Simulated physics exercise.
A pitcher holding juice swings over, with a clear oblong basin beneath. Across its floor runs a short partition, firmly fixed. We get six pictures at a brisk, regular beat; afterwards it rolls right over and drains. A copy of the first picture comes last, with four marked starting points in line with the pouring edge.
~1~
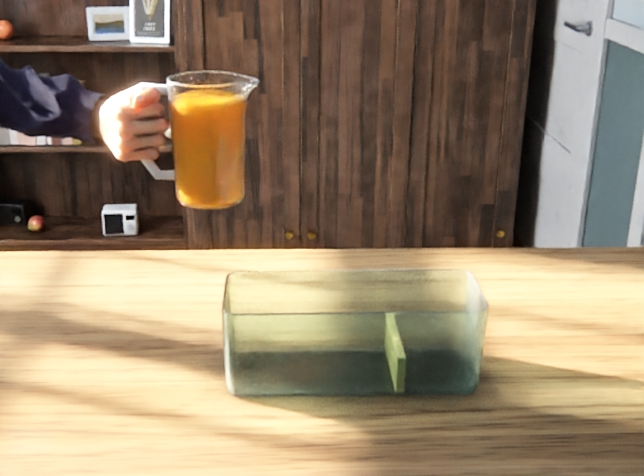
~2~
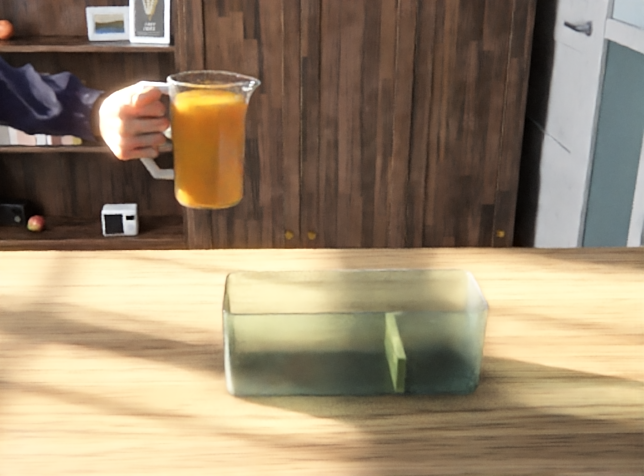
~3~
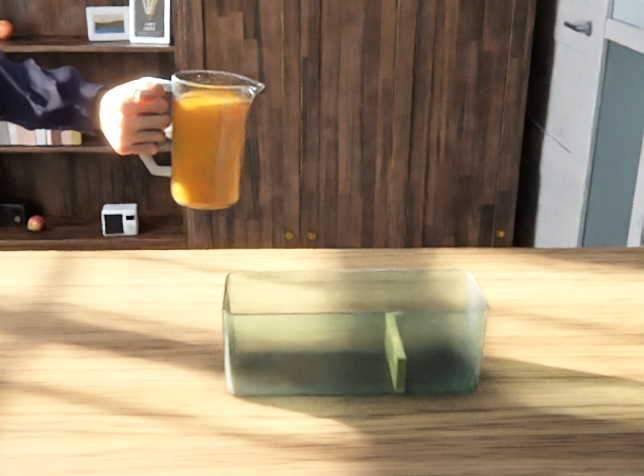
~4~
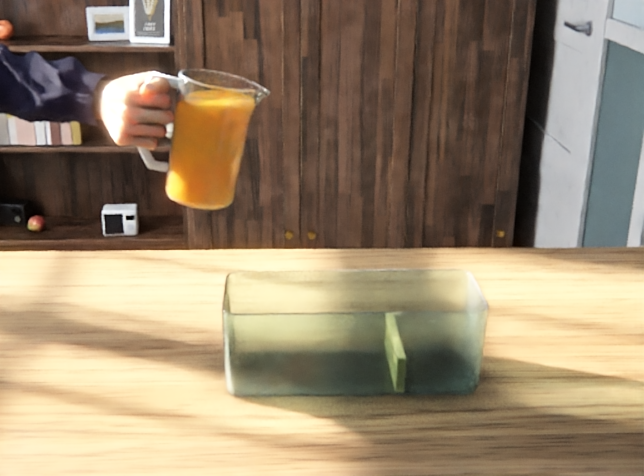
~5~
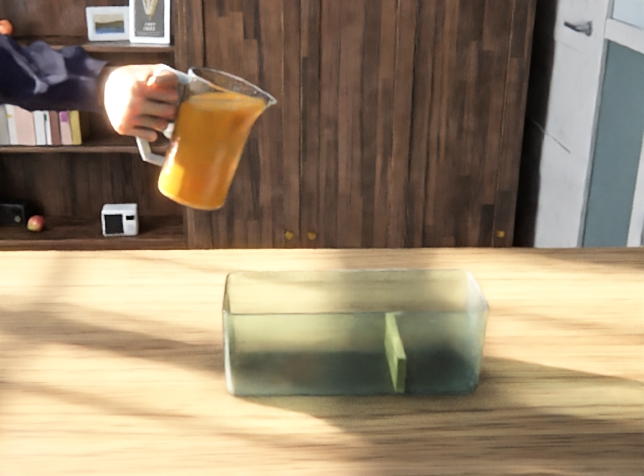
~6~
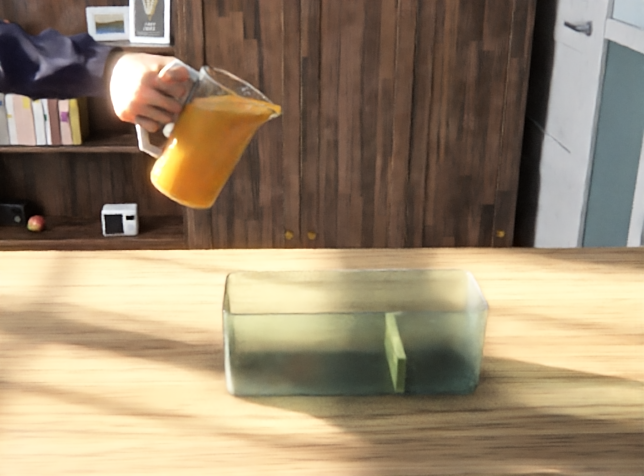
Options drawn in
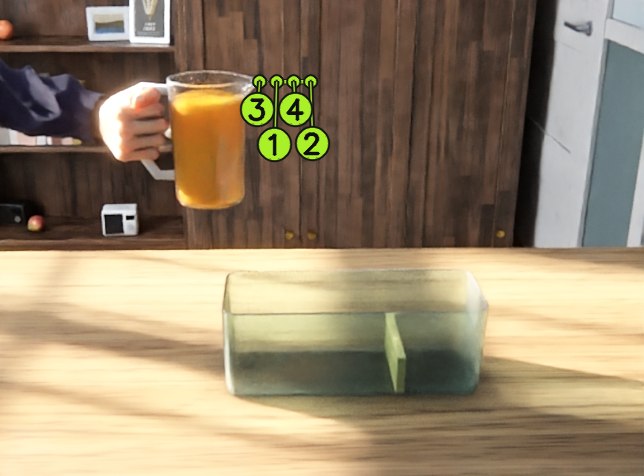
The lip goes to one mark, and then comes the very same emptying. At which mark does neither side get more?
Choose 2.
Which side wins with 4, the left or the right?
The left side.
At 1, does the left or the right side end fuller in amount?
More ends on the left.
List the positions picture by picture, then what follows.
Upright, lip at (258, 81); basin from (227, 393) to (478, 389); top of the wall at (395, 335); nothing has left yet.
Upright, lip at (259, 82); nothing has left yet.
Tipped about 5°, lip at (263, 86); nothing has left yet.
Tipped about 11°, lip at (269, 92); nothing has left yet.
Tipped about 19°, lip at (275, 101); nothing has left yet.
Tipped about 29°, lip at (281, 113); nothing has left yet.
On the marked copy, 1 at (276, 81); 2 at (310, 81); 3 at (259, 81); 4 at (293, 81).
Choosing 1, about 93 % ends left of the wall and 5 % right of it.
Choosing 2, about 54 % ends left of the wall and 44 % right of it.
Choosing 3, about 94 % ends left of the wall and 4 % right of it.
Choosing 4, about 92 % ends left of the wall and 4 % right of it; 4 % is lost outside.
